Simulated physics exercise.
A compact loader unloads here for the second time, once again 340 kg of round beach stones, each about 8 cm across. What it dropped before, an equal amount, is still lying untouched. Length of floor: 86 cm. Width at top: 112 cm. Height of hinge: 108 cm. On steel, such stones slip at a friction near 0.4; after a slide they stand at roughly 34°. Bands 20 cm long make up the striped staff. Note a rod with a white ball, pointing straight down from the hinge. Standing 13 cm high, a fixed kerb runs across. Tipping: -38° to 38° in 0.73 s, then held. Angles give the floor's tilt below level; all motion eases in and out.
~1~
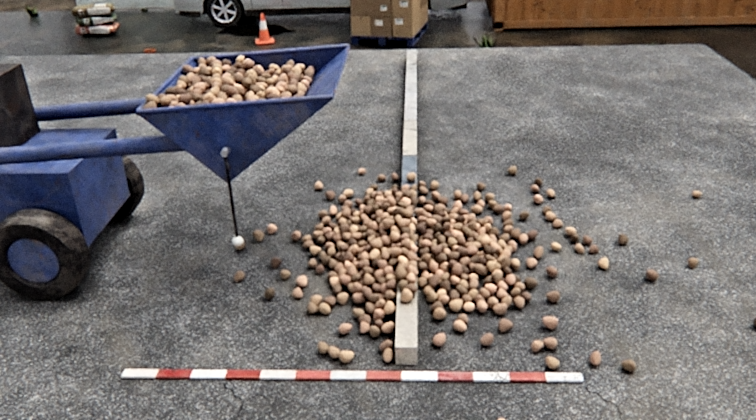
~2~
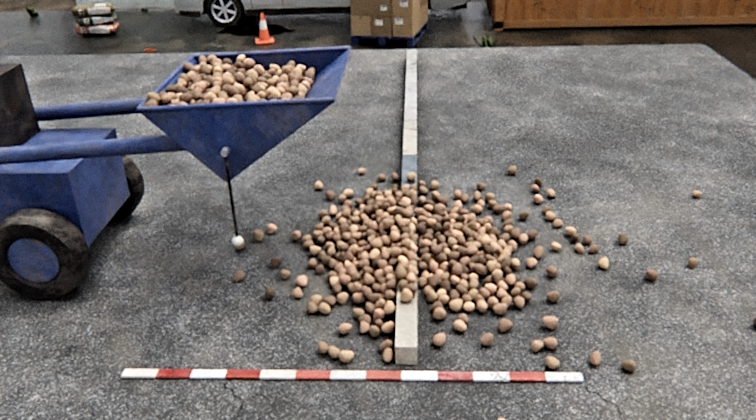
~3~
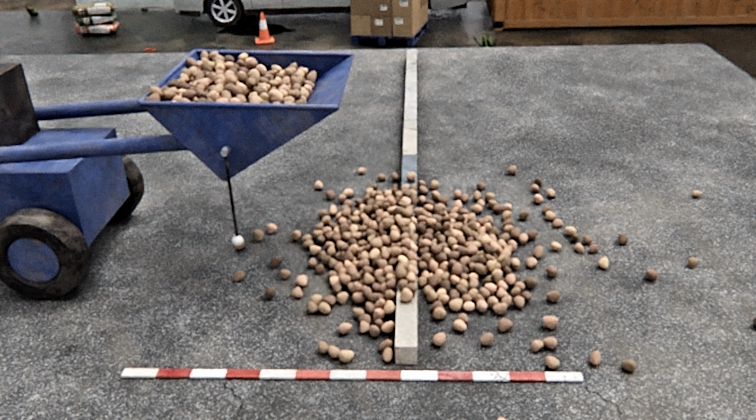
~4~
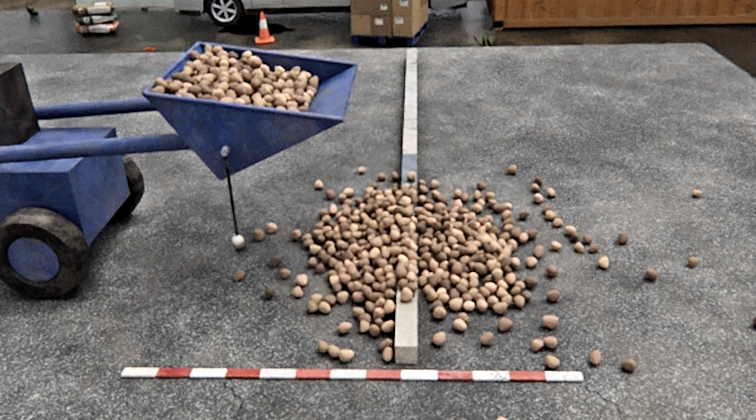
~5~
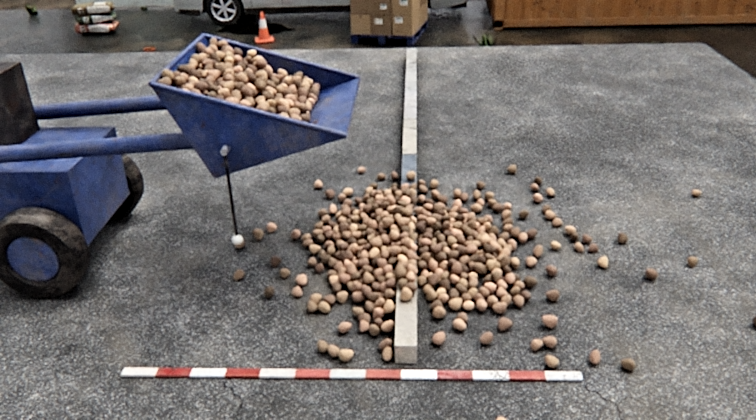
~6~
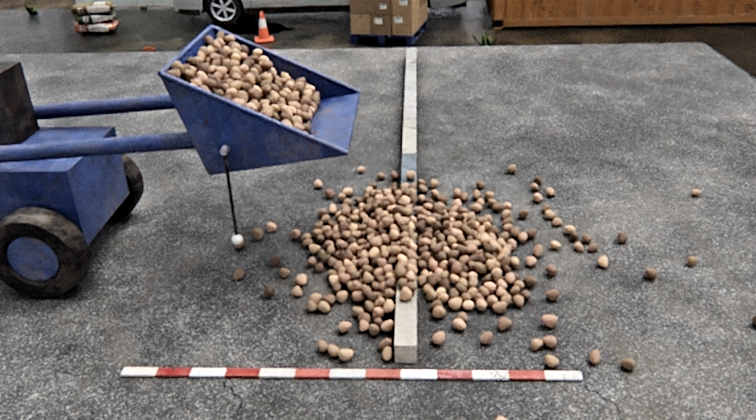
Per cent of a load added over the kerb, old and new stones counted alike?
Some 25 %.
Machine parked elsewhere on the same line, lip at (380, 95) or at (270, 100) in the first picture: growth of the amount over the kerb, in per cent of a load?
About 65 and 0 per cent.
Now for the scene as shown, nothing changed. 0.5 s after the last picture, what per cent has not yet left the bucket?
About 80 percent is still in there.
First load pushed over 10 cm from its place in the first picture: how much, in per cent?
Close to 10 in a hundred of them.
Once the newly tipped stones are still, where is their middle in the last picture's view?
The middle ends up near (368, 237).
Then, 0.2 s after the last picture the floor is at 26°; in per cent of one load, 100 in the bucket, 56 on this side of the kerb, 44 over the kerb; the foremost stones are at (678, 267).
Then, 0.5 s after the last picture the floor is at 38°; in per cent of one load, 81 in the bucket, 75 on this side of the kerb, 44 over the kerb; the foremost stones are at (678, 267).
Then, 0.9 s after the last picture the floor is at 38°; in per cent of one load, 19 in the bucket, 130 on this side of the kerb, 51 over the kerb; the foremost stones are at (678, 267).
Then, 3.4 s after the last picture the floor is at 38°; in per cent of one load, 0 in the bucket, 131 on this side of the kerb, 69 over the kerb; the foremost stones are at (678, 267). Net gain over the kerb, 25.
